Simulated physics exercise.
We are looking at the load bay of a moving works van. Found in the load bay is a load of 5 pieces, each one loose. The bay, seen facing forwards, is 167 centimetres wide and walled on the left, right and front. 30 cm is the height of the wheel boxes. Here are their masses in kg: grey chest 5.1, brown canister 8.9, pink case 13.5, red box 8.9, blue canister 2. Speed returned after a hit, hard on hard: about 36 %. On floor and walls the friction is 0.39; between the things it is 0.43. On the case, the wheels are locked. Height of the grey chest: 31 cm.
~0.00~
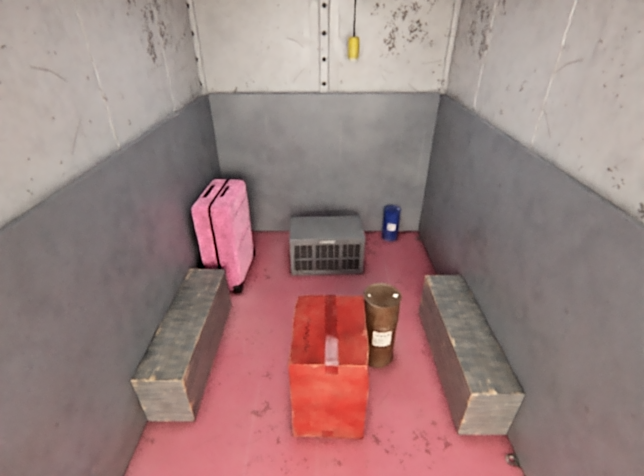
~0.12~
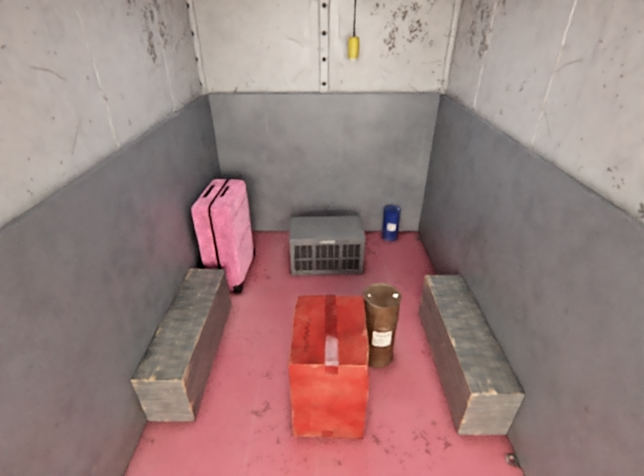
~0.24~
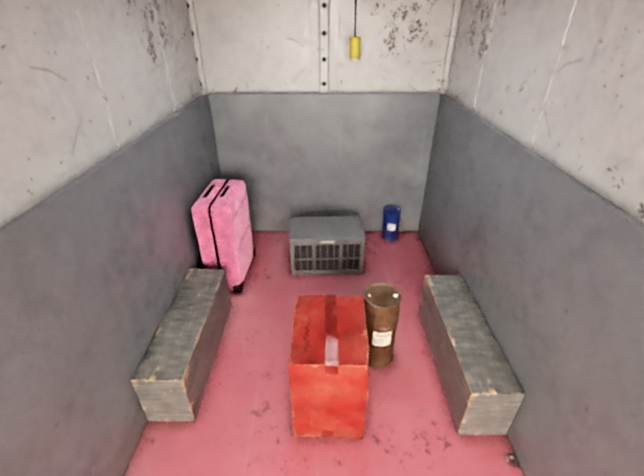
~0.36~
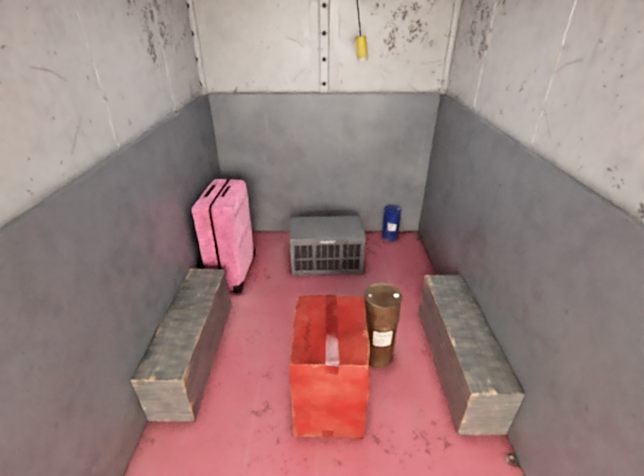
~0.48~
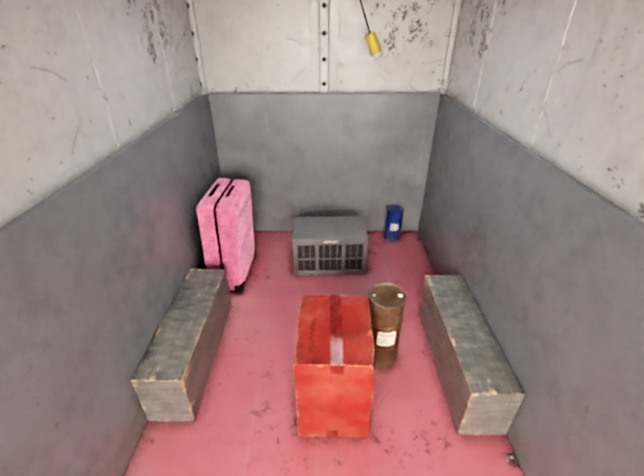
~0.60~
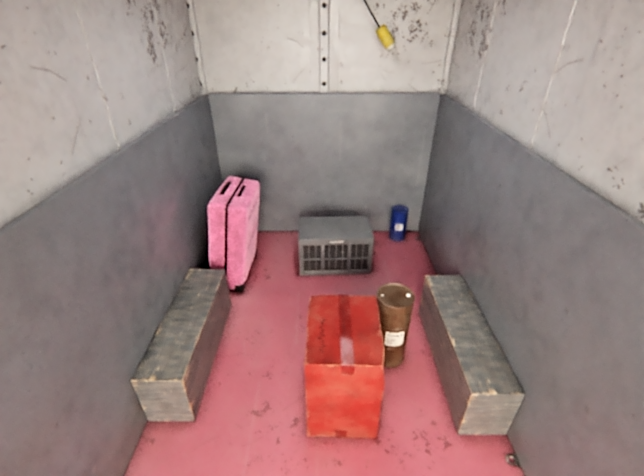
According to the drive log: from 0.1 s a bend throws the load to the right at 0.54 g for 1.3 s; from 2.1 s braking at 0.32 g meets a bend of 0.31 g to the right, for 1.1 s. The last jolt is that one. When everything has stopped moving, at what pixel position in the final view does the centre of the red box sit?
(423, 372).
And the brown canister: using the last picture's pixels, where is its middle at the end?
Roughly pixel (420, 324).
After 0.90 s, force 0.54 g right; red box moved 25 cm near (384, 364); pink case 57° off upright; grey chest moved 26 cm.
After 1.10 s, force 0.54 g right; red box moved 39 cm near (415, 373); pink case 70° off upright; grey chest moved 52 cm.
In the end (3.8 s), toppled in the load bay, pink case; not toppled but over 15 cm from the start, grey chest, brown canister, red box and blue canister. At the end, from the last picture's camera, red box near (423, 372).
